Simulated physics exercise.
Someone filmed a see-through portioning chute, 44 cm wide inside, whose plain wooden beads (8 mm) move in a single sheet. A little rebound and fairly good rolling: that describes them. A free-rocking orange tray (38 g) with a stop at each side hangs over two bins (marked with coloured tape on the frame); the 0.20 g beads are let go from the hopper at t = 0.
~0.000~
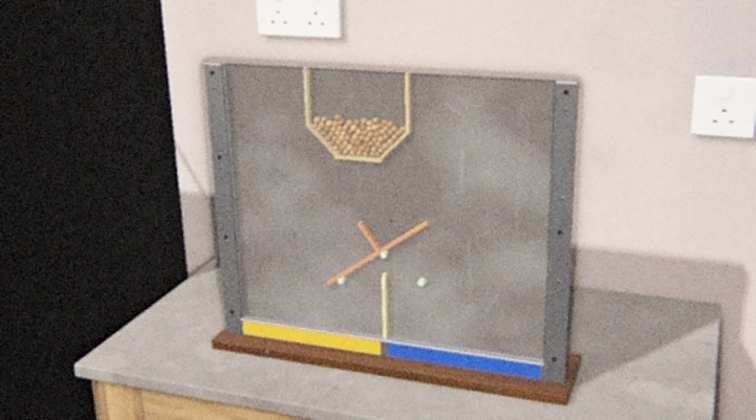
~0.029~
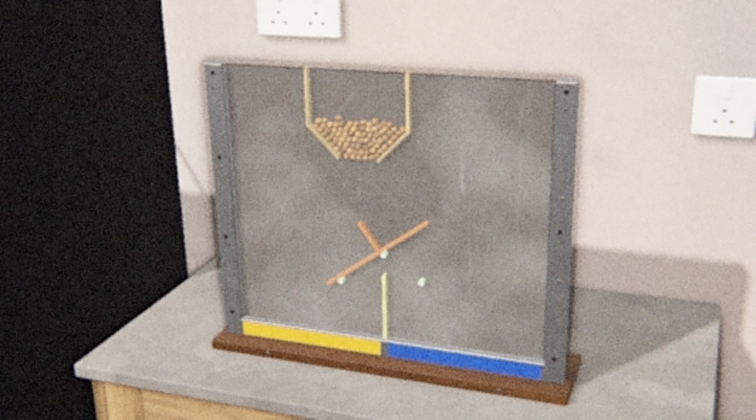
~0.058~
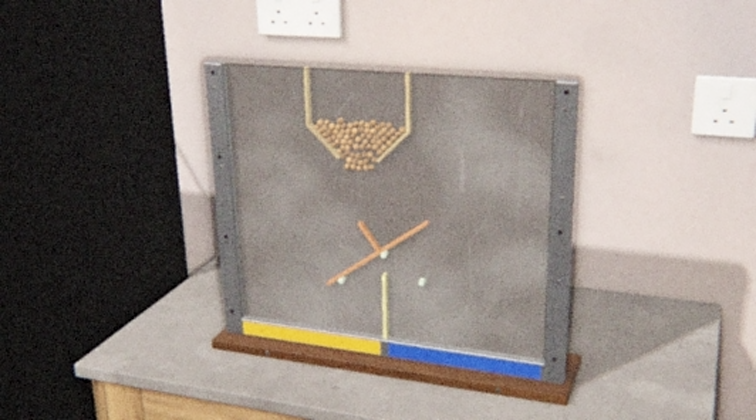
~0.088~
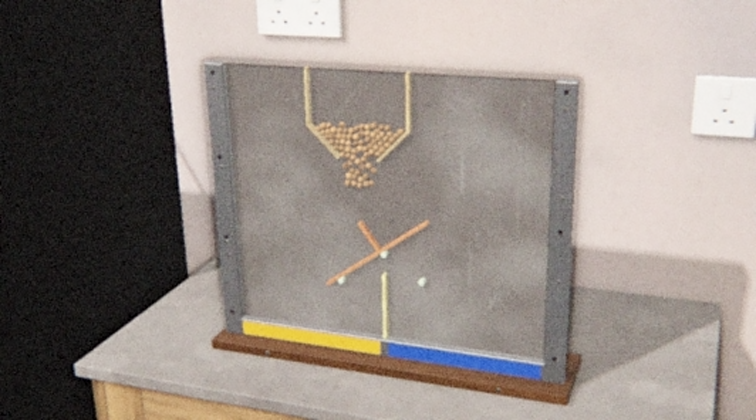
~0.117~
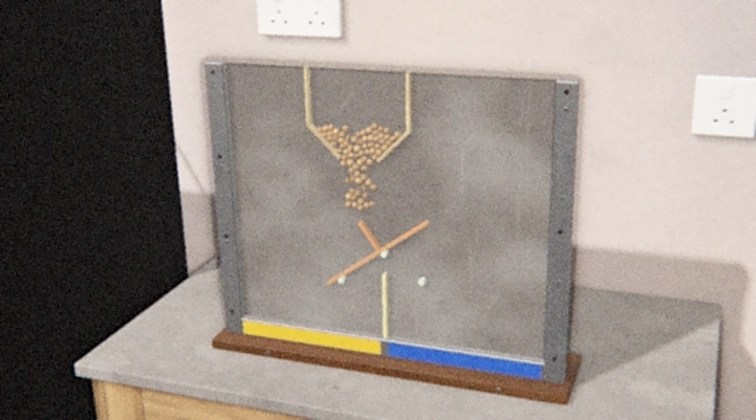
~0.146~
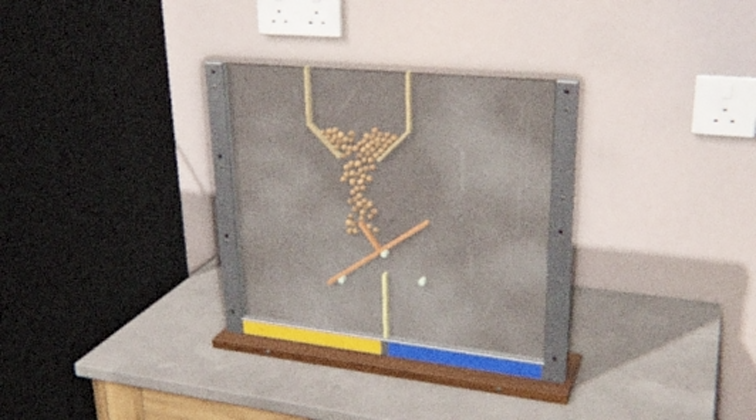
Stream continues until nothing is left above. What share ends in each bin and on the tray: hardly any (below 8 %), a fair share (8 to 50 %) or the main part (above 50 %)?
Blue bin: Almost nothing; yellow bin: The larger share; tray: A modest portion.
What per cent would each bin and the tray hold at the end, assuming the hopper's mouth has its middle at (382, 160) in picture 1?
The blue bin ends with 5 %, the yellow bin with 25 %, and the tray with 70 %.
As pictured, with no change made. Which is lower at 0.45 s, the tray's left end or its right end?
The tray leans so that its left end is the one down.
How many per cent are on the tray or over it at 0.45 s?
My estimate is around 45 in a hundred.
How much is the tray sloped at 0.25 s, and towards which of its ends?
Tilt: About 35 degrees; low end: Left.
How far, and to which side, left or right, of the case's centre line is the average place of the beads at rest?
On average the load ends up close to 10 cm to the left of the middle.
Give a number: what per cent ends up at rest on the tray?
That share is close to 40 percent.
After 0.25 s 90 % have left the hopper; tray left end down 36°; on or over it 80 %, past it to the left 10 %, to the right 0 %.
After 0.45 s 100 % have left the hopper; tray left end down 36°; on or over it 45 %, past it to the left 55 %, to the right 0 %.
After 0.80 s 100 % have left the hopper; tray left end down 36°; on or over it 40 %, past it to the left 60 %, to the right 0 %.
At rest by 1.8 s, blue bin 0 %, yellow bin 60 %, tray 40 %; tray left end down 36°.
